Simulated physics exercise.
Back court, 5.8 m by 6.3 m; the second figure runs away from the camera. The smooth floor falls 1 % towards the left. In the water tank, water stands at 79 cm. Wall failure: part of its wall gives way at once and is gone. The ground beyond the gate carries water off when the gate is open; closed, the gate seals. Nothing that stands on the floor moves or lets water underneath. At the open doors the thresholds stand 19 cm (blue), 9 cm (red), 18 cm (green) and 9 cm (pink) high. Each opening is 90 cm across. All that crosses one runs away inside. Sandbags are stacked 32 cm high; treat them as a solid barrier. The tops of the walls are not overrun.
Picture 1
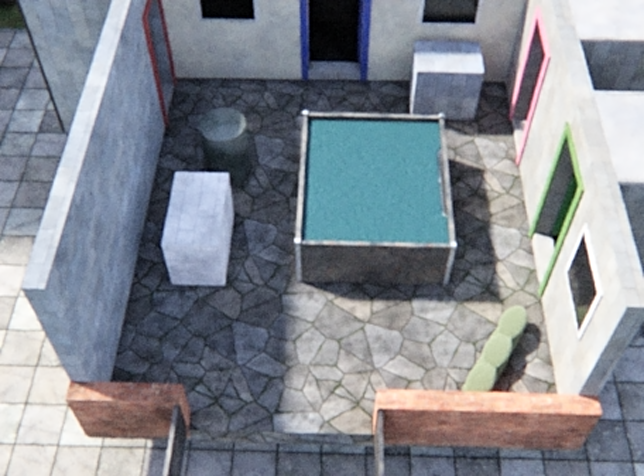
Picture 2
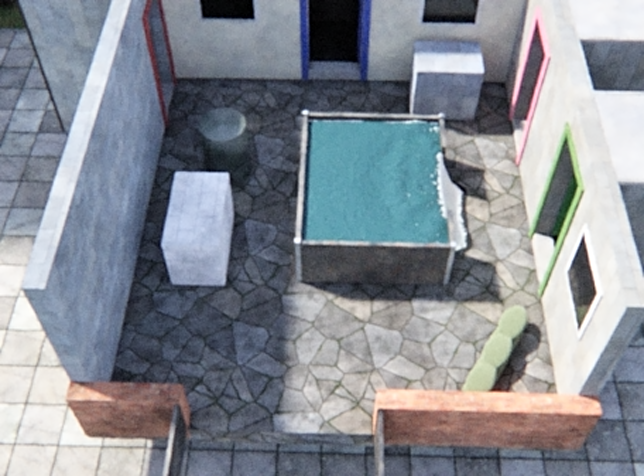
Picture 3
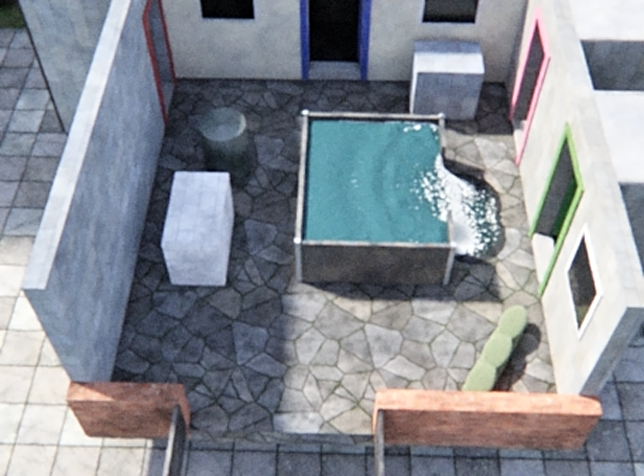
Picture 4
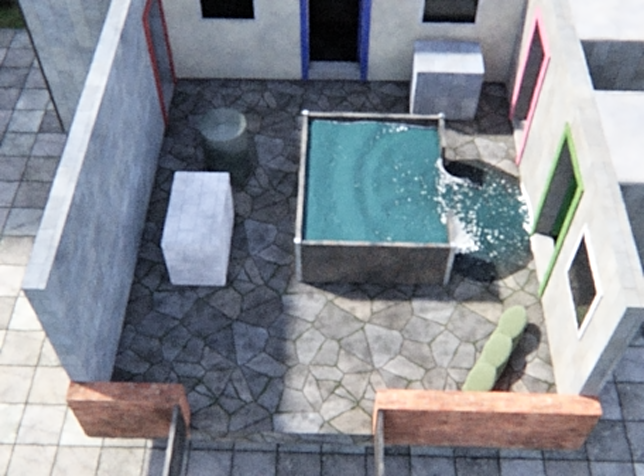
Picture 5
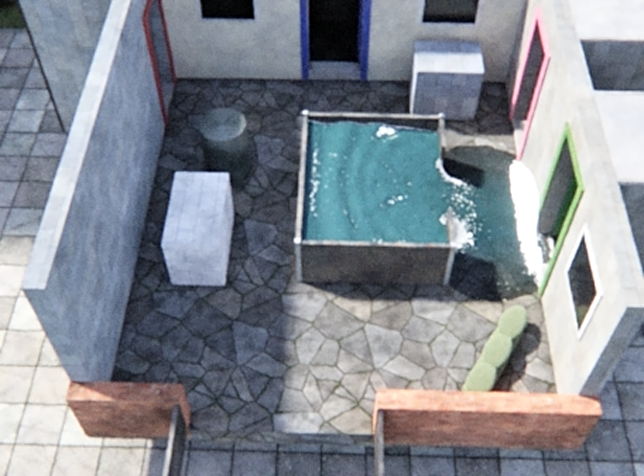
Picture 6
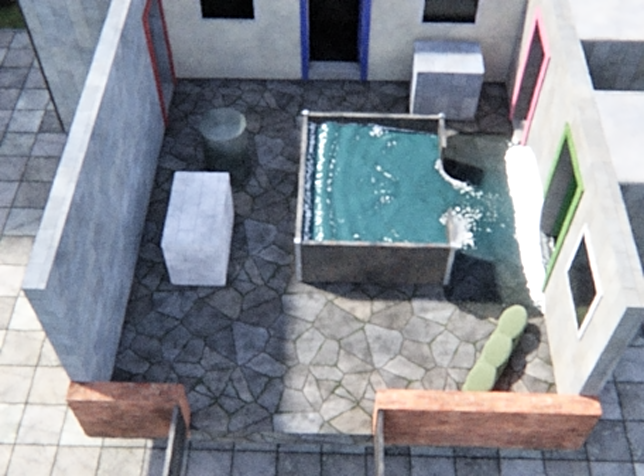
To begin with, a square tank of still teal water stands in a stone-paved walled court. Then part of its right side gives way and foaming water bursts through the gap, spreading across the paving to the right-hand wall, where white froth stretches along the base as the tank's surface ripples and lowers.
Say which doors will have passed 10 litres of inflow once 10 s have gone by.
As I see it, at the blue door the amount will stay short of the limit; at the red door the amount will climb above the limit; at the green door the amount will climb above the limit; at the pink door the amount will climb above the limit.
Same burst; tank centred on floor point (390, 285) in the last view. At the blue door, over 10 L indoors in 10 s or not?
Against the limit, the blue door gets no more than that.
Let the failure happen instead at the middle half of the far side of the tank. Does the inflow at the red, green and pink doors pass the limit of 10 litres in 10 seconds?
Here's how it goes: Red exceeds it, green falls short, pink exceeds it.
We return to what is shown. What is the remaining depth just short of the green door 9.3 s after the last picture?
About 10.5 cm.
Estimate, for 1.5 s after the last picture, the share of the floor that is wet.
Around 35 per cent.
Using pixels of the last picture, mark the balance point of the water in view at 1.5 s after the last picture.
Around (418, 214) in the last picture.
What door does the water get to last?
The answer is the red door.
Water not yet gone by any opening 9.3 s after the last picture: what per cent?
78 %.
Then, 0.7 s after the last picture water covers 20 % of the floor and is deepest (55 cm) near (518, 219); blue door not reached, red door not reached, green door 38 cm at the sill, 58 L in, pink door 18 cm at the sill, 5 L in.
Then, 1.5 s after the last picture water covers 35 % of the floor and is deepest (47 cm) near (521, 321); blue door not reached, red door not reached, green door 33 cm at the sill, 145 L in, pink door 16 cm at the sill, 26 L in.
Then, 2.8 s after the last picture water covers 70 % of the floor and is deepest (34 cm) near (518, 219); blue door 5 cm at the sill, 0 L in, red door 5 cm at the sill, 0 L in, green door 26 cm at the sill, 201 L in, pink door 20 cm at the sill, 51 L in.
Then, 5.3 s after the last picture water covers 90 % of the floor and is deepest (27 cm) near (491, 405); blue door 3 cm at the sill, 0 L in, red door 19 cm at the sill, 70 L in, green door 19 cm at the sill, 227 L in, pink door 16 cm at the sill, 134 L in.
Then, 9.3 s after the last picture water covers 95 % of the floor and is deepest (18 cm) near (161, 153); blue door 7 cm at the sill, 0 L in, red door 13 cm at the sill, 161 L in, green door 11 cm at the sill, 229 L in, pink door 11 cm at the sill, 173 L in.
